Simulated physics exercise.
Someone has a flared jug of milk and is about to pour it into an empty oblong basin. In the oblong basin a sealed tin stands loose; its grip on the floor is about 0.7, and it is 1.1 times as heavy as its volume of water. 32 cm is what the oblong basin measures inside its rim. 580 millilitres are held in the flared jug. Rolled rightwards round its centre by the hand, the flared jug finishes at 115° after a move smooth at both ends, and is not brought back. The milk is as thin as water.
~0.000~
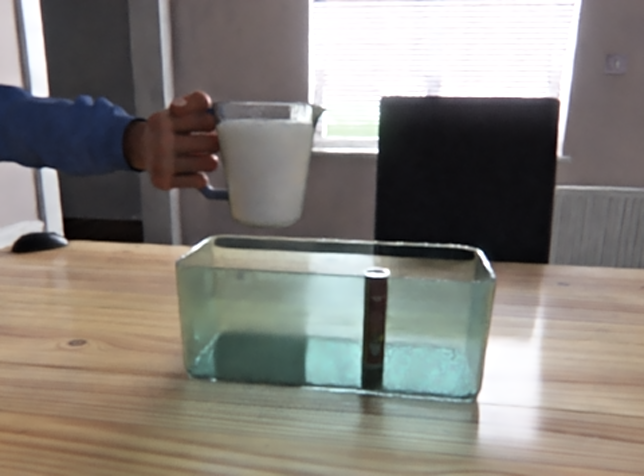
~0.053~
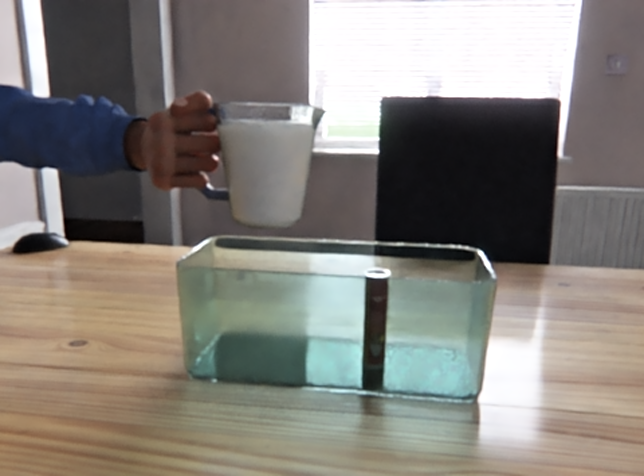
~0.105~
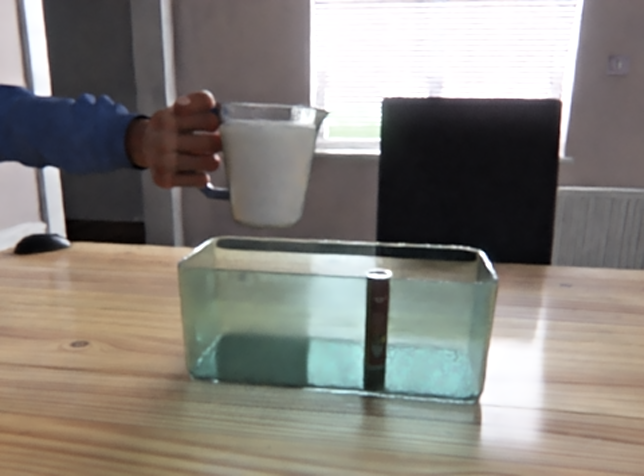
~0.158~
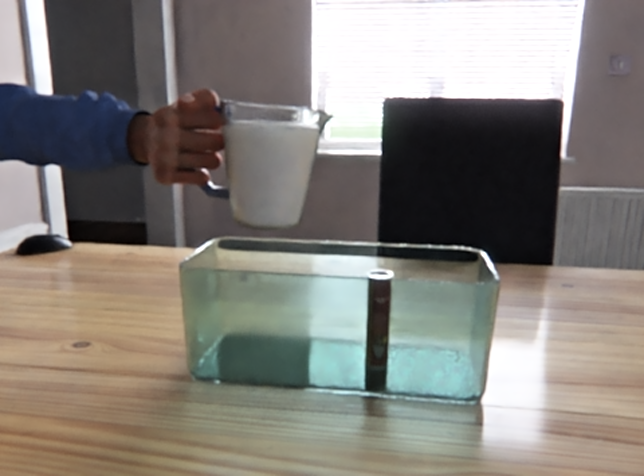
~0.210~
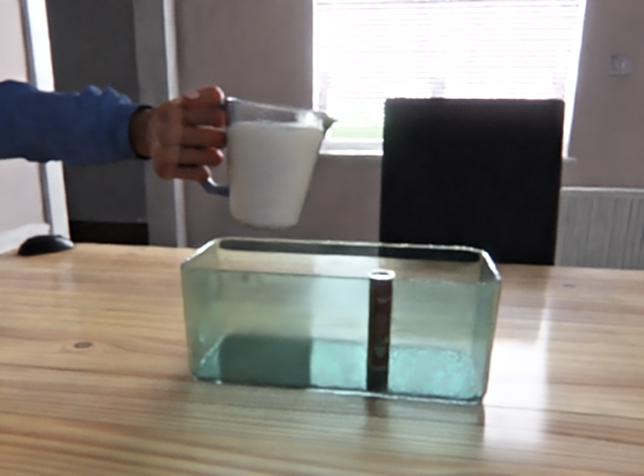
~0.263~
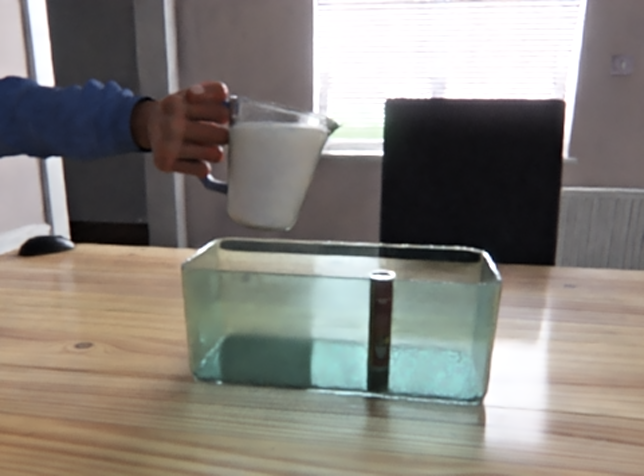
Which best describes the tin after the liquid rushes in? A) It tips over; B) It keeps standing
A, it tips over.
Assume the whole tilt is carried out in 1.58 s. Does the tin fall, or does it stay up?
The tin falls.
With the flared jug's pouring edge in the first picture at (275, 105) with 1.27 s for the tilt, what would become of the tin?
Result: Tin upright.
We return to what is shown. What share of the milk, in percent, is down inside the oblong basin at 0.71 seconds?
Fraction in basin: Approx. 10%.
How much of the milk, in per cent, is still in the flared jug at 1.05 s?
Close to 14 in a hundred.
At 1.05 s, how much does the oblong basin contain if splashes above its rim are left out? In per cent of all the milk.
Around 78 in a hundred.
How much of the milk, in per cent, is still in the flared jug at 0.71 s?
About 74 percent.
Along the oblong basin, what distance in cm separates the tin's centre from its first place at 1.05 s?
Close to 0 cm.
Then, 0.71 s in, the tilt is 69° and 74 per cent is still to pour; the tin stands where it began.
Then, 1.05 s in, the tilt is 106° and 14 per cent is still to pour; the tin leans 4°.
Then, 1.39 s in, the tilt is 115° and 0 per cent is still to pour; the tin lies on its side.
Then, 1.77 s in, the tilt is 115° and 0 per cent is still to pour; the tin lies on its side.
Finally, the tin lies on its side.
